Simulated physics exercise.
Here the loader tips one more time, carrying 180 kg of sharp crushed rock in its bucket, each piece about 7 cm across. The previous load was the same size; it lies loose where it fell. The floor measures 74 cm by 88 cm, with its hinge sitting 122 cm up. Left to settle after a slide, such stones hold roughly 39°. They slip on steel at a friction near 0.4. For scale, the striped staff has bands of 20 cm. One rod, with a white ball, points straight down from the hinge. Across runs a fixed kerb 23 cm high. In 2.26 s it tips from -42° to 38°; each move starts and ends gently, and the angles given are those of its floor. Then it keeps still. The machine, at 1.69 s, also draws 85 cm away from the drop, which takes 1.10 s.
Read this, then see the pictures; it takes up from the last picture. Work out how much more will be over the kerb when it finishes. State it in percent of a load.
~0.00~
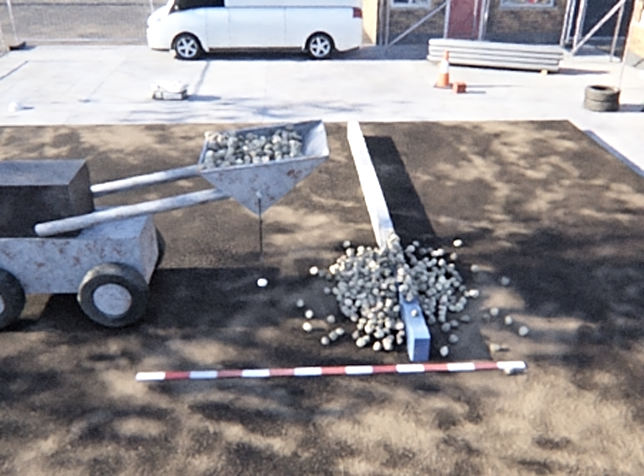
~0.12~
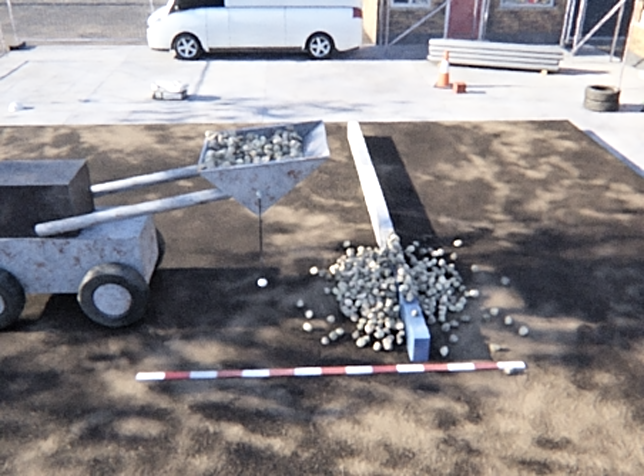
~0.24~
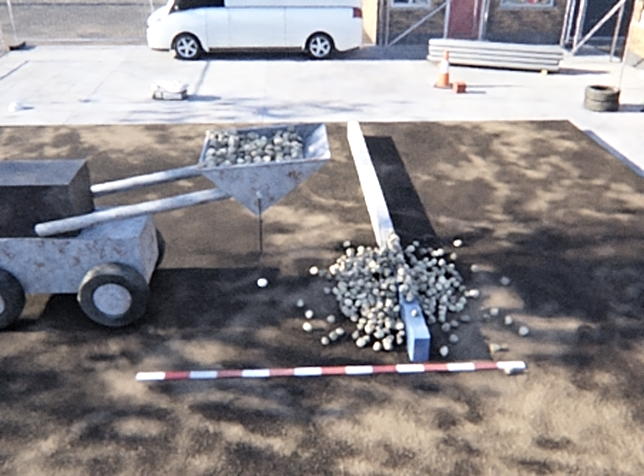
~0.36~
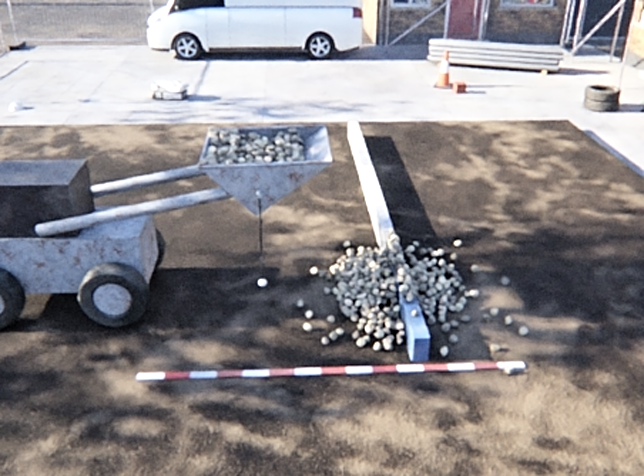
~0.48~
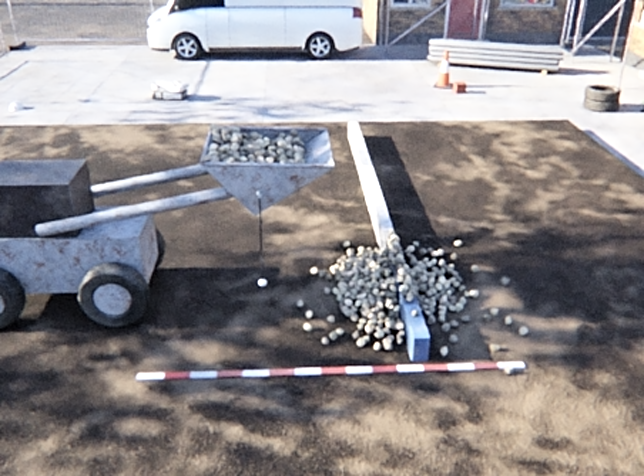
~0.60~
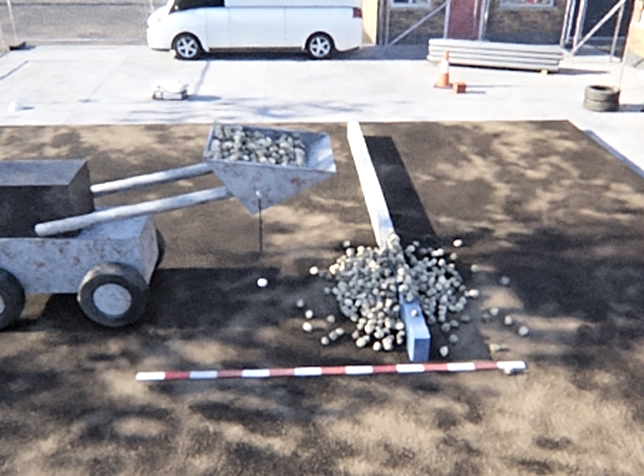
Around 0 out of 100.
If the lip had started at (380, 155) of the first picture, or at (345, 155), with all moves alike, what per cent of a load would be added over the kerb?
About 0 and 0 per cent.
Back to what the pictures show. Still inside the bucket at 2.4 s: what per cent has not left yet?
5 %.
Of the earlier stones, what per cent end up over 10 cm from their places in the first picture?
Close to 0 in a hundred of them.
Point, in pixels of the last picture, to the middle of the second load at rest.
Middle: Approx. (311, 285) px.
After 1.7 s the floor is at 25°; in per cent of one load, 100 in the bucket, 76 on this side of the kerb, 25 over the kerb; the foremost stones are at (490, 294).
After 2.4 s the floor is at 38°; in per cent of one load, 3 in the bucket, 172 on this side of the kerb, 25 over the kerb; the foremost stones are at (490, 294).
After 3.2 s the floor is at 38°; in per cent of one load, 0 in the bucket, 175 on this side of the kerb, 25 over the kerb; the foremost stones are at (490, 294).
After 5.7 s the floor is at 38°; in per cent of one load, 0 in the bucket, 175 on this side of the kerb, 25 over the kerb; the foremost stones are at (490, 294). Net gain over the kerb, 0.
